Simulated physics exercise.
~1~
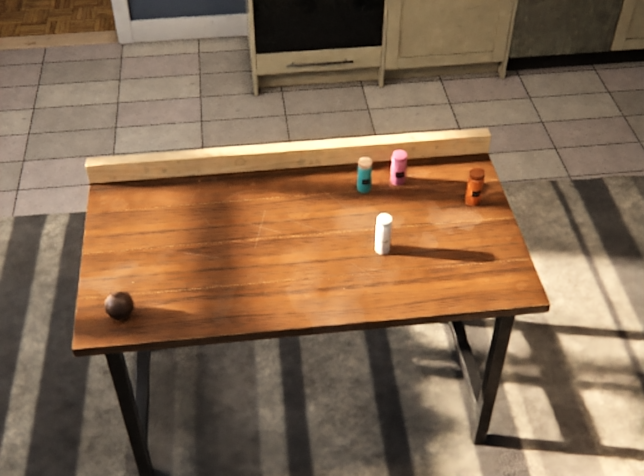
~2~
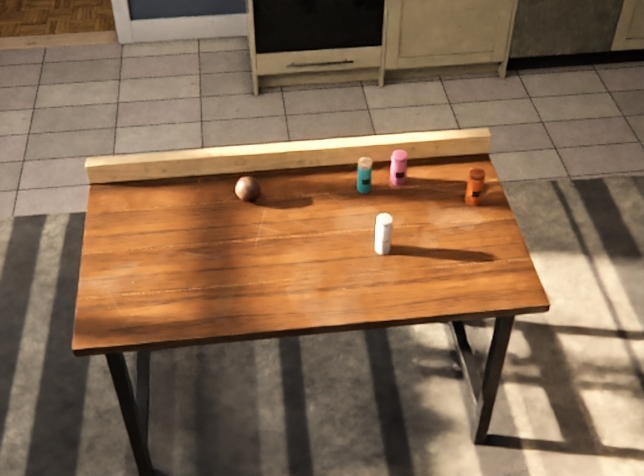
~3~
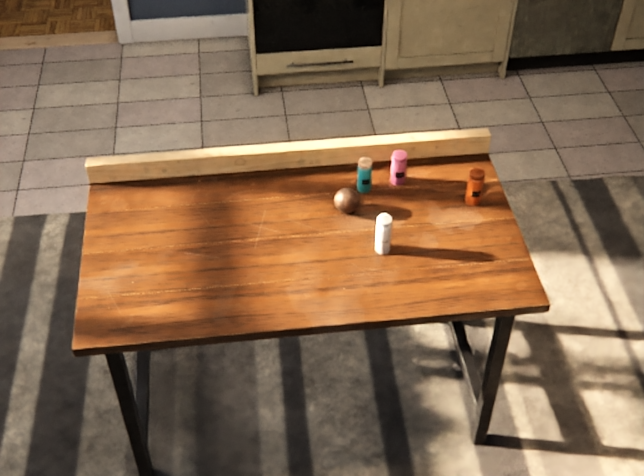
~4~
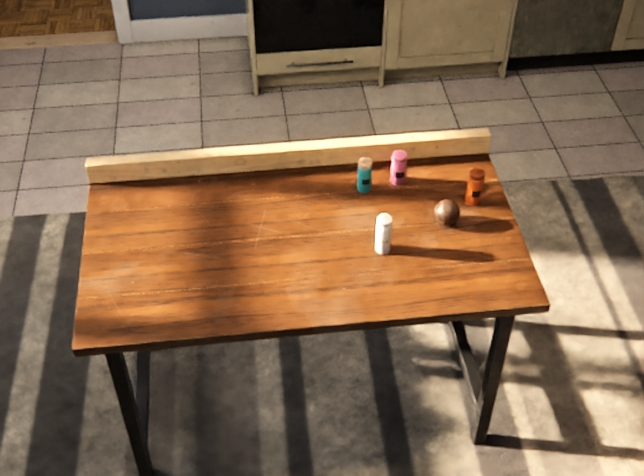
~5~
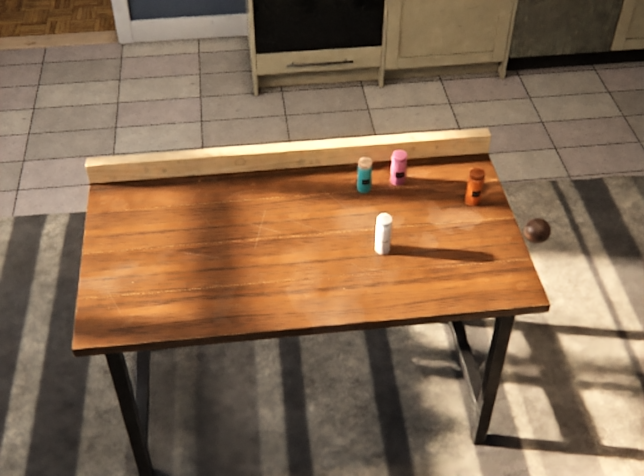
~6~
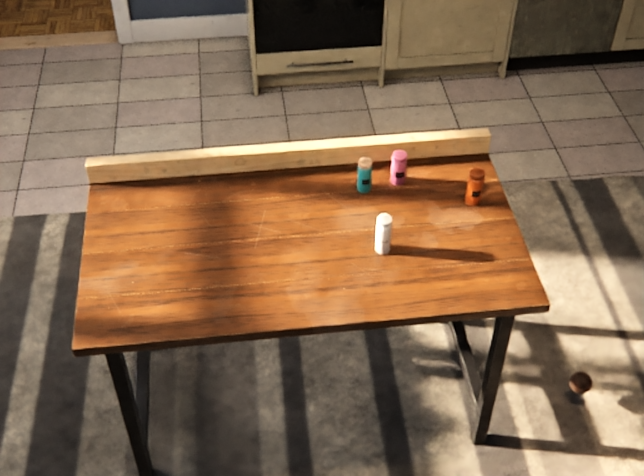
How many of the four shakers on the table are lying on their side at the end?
None of the shakers are lying on their side at the end; the turquoise, pink, orange and white ones are all still standing.
